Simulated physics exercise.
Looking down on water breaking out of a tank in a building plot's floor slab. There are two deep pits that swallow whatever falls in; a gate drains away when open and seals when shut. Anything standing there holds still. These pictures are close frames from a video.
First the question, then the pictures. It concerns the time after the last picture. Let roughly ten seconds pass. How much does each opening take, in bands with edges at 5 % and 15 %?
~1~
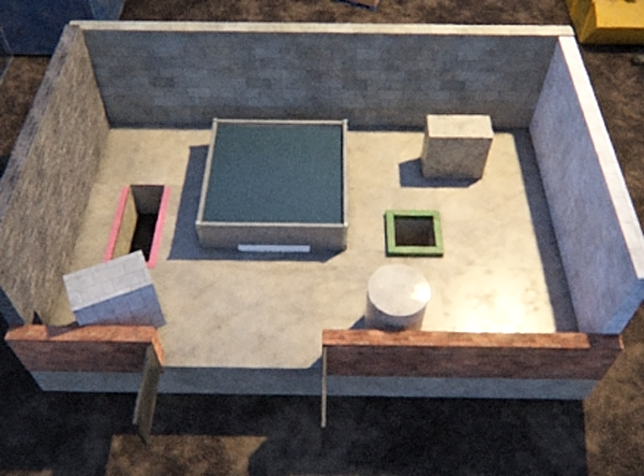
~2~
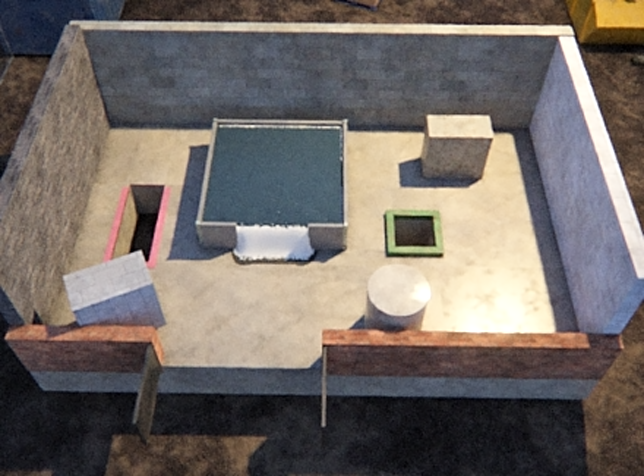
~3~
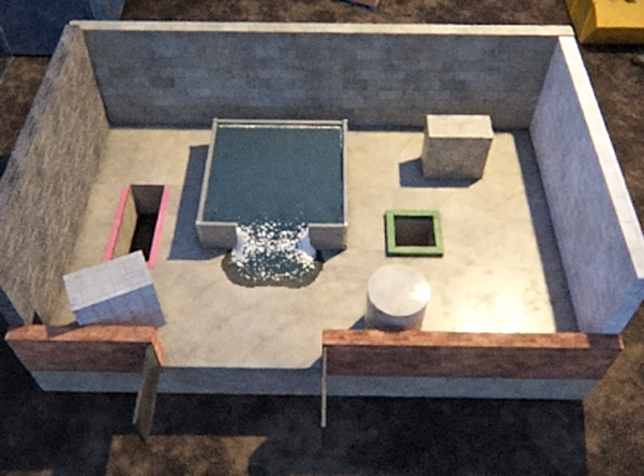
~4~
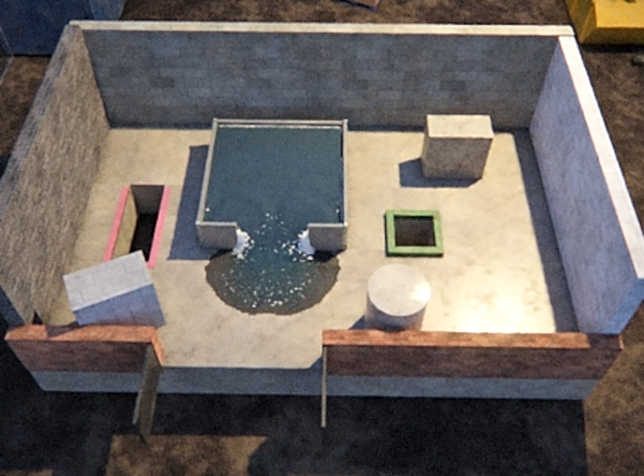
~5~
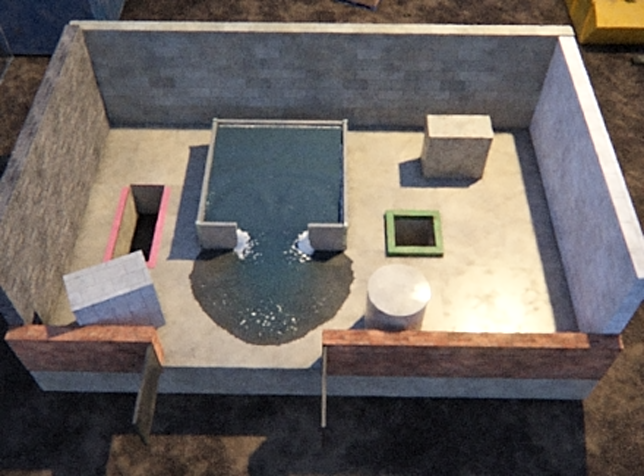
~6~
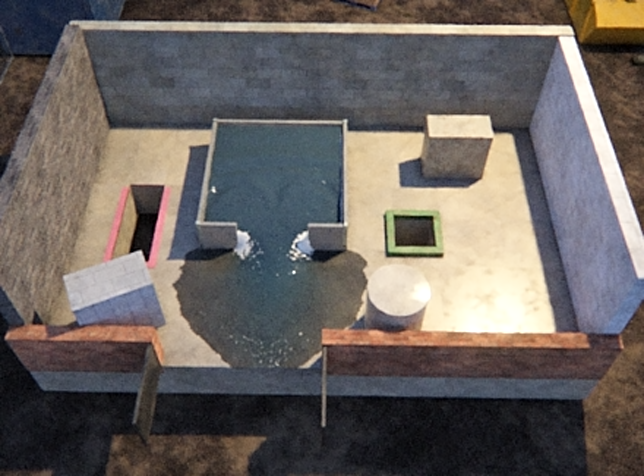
Gate: More than 15 %, green pit: Less than 5 %, pink pit: Less than 5 %.
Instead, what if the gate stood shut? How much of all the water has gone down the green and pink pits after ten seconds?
Roughly, in per cent: Green 0, pink 15.
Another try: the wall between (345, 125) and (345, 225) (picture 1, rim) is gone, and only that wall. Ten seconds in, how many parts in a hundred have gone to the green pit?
In percent, green takes 14.
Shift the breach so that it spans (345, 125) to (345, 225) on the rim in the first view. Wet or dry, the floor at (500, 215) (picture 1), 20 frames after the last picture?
At that place: Under water.
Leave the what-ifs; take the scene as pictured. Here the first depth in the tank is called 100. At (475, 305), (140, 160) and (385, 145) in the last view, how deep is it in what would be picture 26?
About 2, 0 and 0 per cent.
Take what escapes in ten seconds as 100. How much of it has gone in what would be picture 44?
Share gone: About 75 %.
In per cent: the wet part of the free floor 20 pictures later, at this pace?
Around 30 percent of it.
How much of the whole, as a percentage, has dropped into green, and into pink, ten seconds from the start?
0 in a hundred, then 0 in a hundred.
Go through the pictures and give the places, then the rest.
Still water in the open tank at (277, 173), in the first frame.
The front is at (311, 255), out from the gap at (273, 239), in the second frame.
Water pours out at (274, 240) and has run to (303, 281), in the third frame.
The front is at (291, 309), out from the gap at (274, 240), in the fourth frame.
Water pours out at (274, 240) and has run to a hidden place, in the fifth frame.
The front is at a hidden place, out from the gap at (274, 239), in the sixth frame.
A moment on, water covers 20 % of the floor; the gate 5 %, the green pit 0 %, the pink pit 0 %.
Next, water covers 25 % of the floor; the gate 15 %, the green pit 0 %, the pink pit 0 %.
Then, water covers 30 % of the floor; the gate 29 %, the green pit 0 %, the pink pit 0 %.
Later, water covers 45 % of the floor; the gate 46 %, the green pit 0 %, the pink pit 0 %.
In the end, water covers 50 % of the floor; the gate 61 %, the green pit 0 %, the pink pit 1 %.
